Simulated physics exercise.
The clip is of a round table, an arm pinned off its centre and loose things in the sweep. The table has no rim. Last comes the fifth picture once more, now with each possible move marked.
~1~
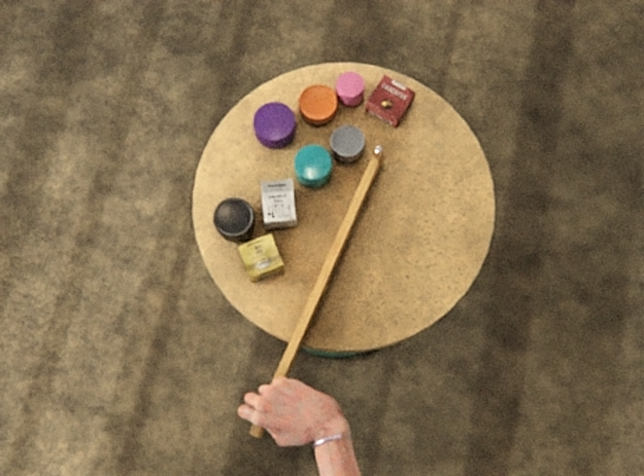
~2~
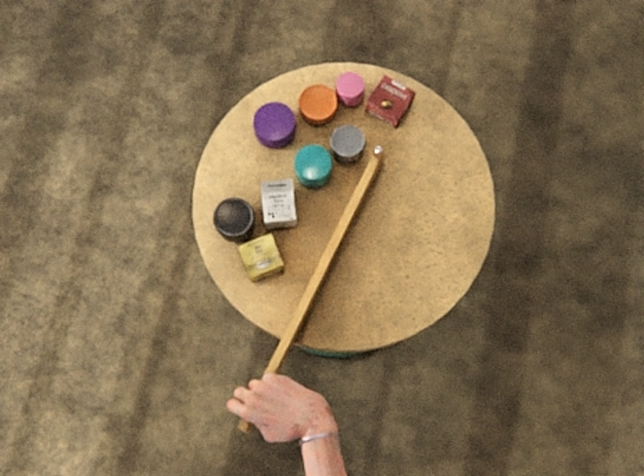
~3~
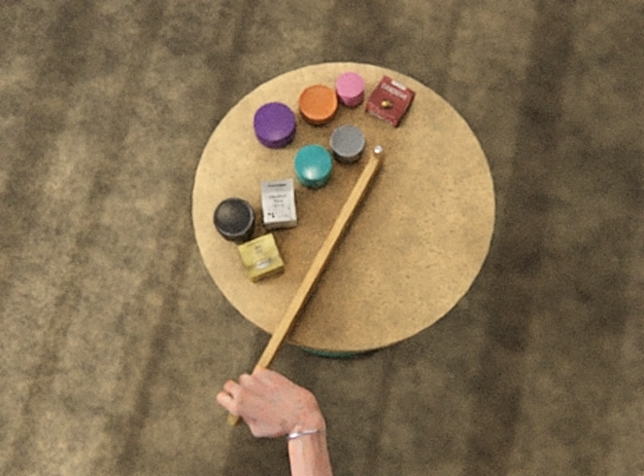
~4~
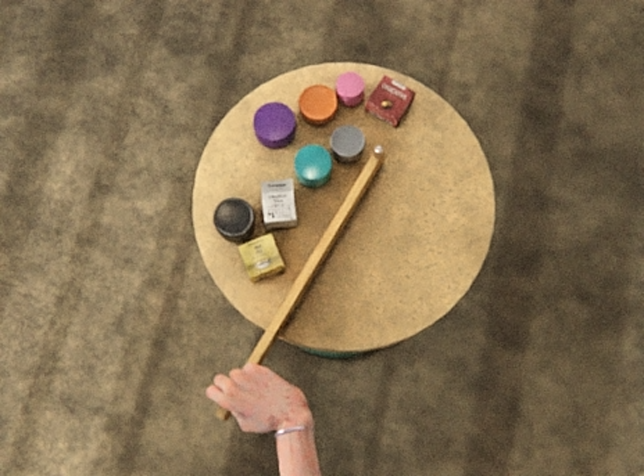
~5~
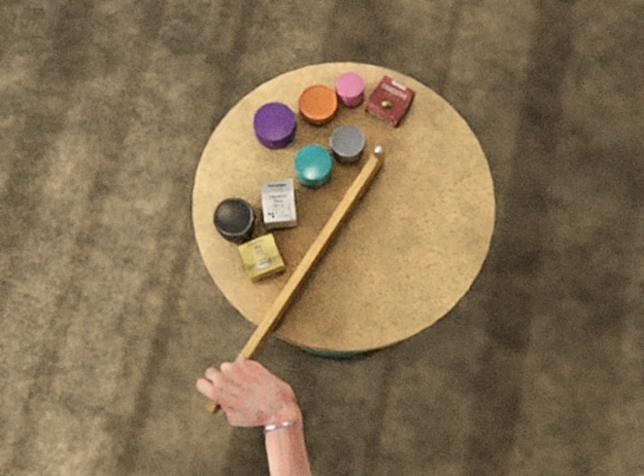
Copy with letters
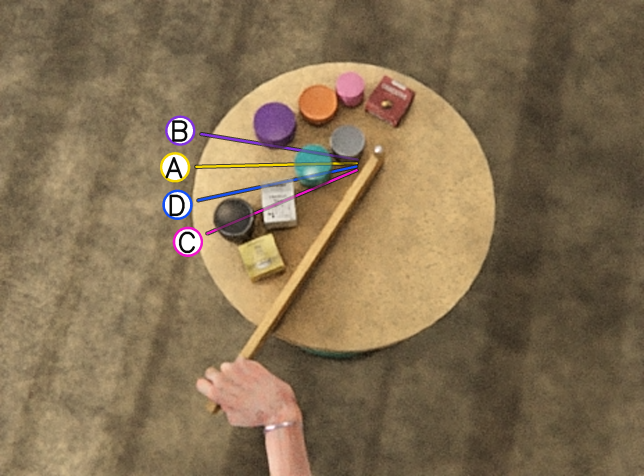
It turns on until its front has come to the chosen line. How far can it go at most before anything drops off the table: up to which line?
Up to line C.
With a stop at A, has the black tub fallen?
Yes.
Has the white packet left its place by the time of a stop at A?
Yes.
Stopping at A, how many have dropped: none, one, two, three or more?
By then, one.
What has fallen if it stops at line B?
The black tub goes over.
On the marked copy, A at (276, 165); B at (279, 147); C at (283, 201); D at (278, 183).
With C. Early on, arm (303, 224); black tub (232, 217); yellow packet (246, 254).
Further on, arm (289, 207); black tub (213, 192); yellow packet (228, 225).
At the end, arm (283, 195); black tub (205, 174); yellow packet (222, 206); nothing has fallen.
As for the rest, A drops the black tub; B drops the black tub; D drops the black tub.
